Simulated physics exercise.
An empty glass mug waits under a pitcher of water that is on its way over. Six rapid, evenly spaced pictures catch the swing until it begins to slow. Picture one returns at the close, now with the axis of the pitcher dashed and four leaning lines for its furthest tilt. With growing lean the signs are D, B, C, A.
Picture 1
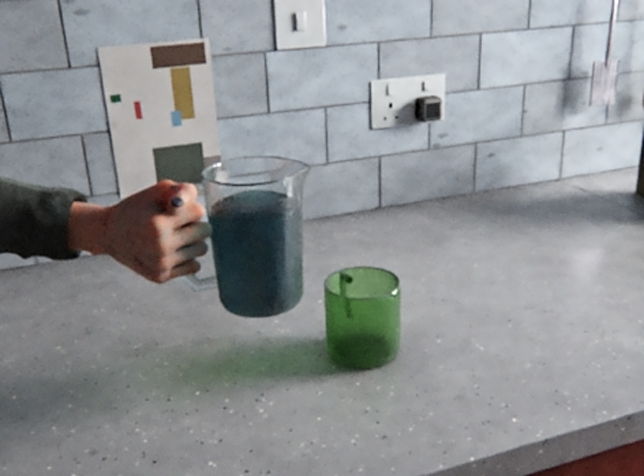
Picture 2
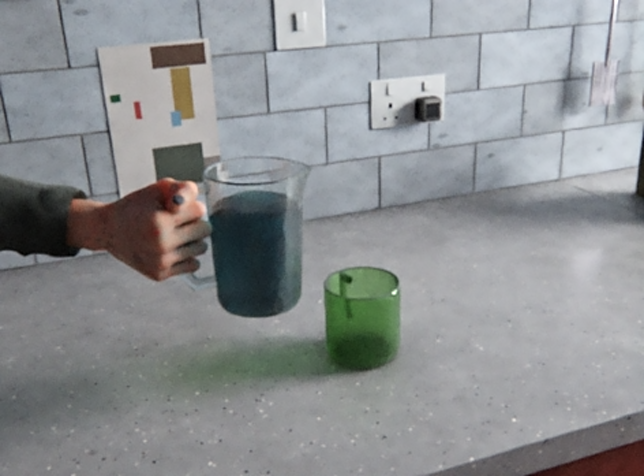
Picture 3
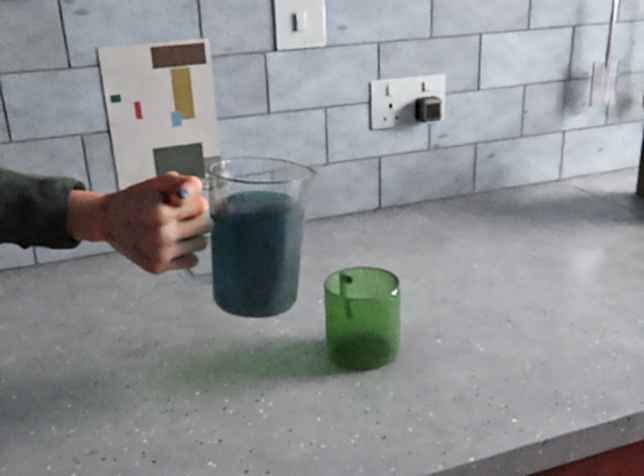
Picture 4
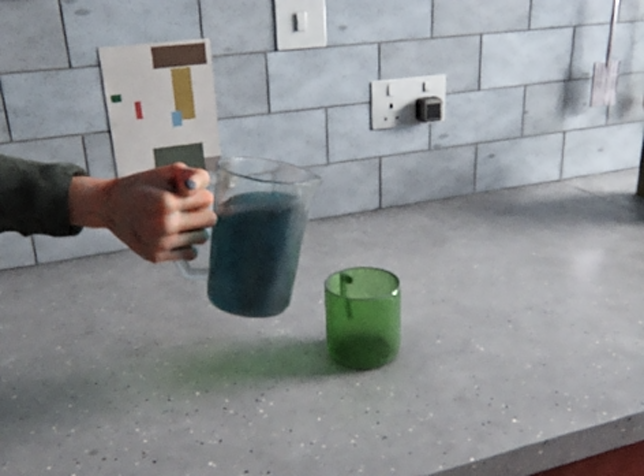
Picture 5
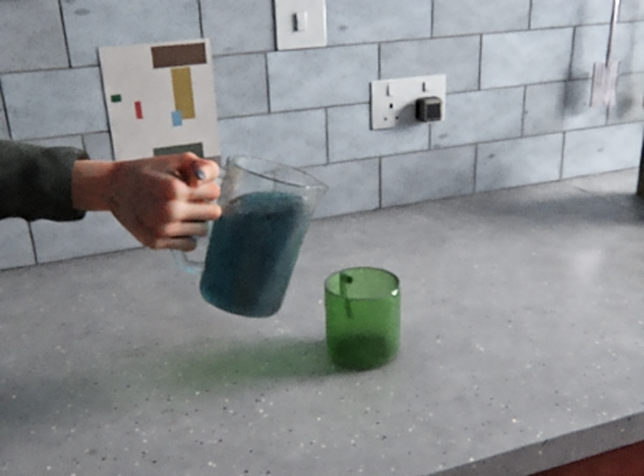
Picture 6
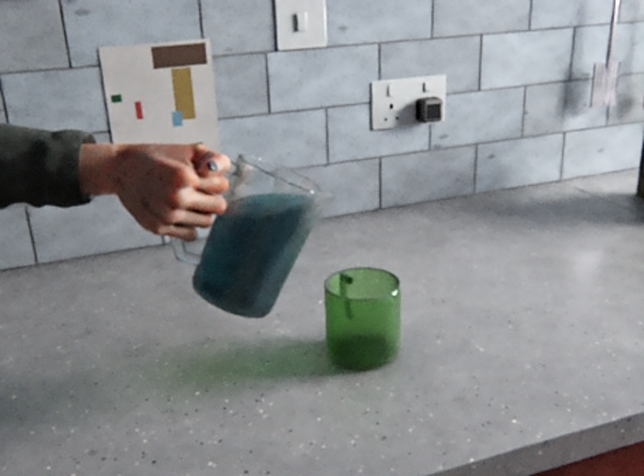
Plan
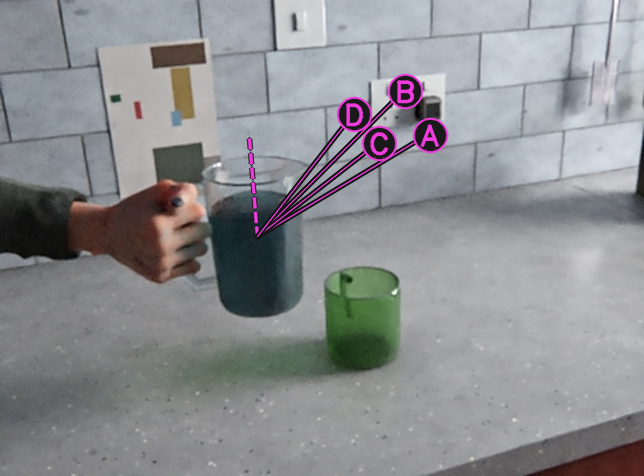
A hand holding a clear pitcher of dark blue liquid kept it nearly upright beside a green glass mug on a gray counter, then gradually tilted it to the right, with nothing leaving the lip.
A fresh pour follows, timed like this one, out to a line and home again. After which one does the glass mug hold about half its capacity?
The answer is tilt A.
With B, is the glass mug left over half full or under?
Under.
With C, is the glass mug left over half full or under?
Under half.
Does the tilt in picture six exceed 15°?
Yes.
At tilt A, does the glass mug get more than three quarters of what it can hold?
No, it does not.
In magenta, A at (415, 142); B at (392, 102); C at (365, 152); D at (342, 127).
If A is chosen, the glass mug ends with about 48 % of what it can hold.
If B is chosen, the glass mug ends with about 17 % of what it can hold.
If C is chosen, the glass mug ends with about 31 % of what it can hold.
If D is chosen, the glass mug ends with about 7 % of what it can hold.
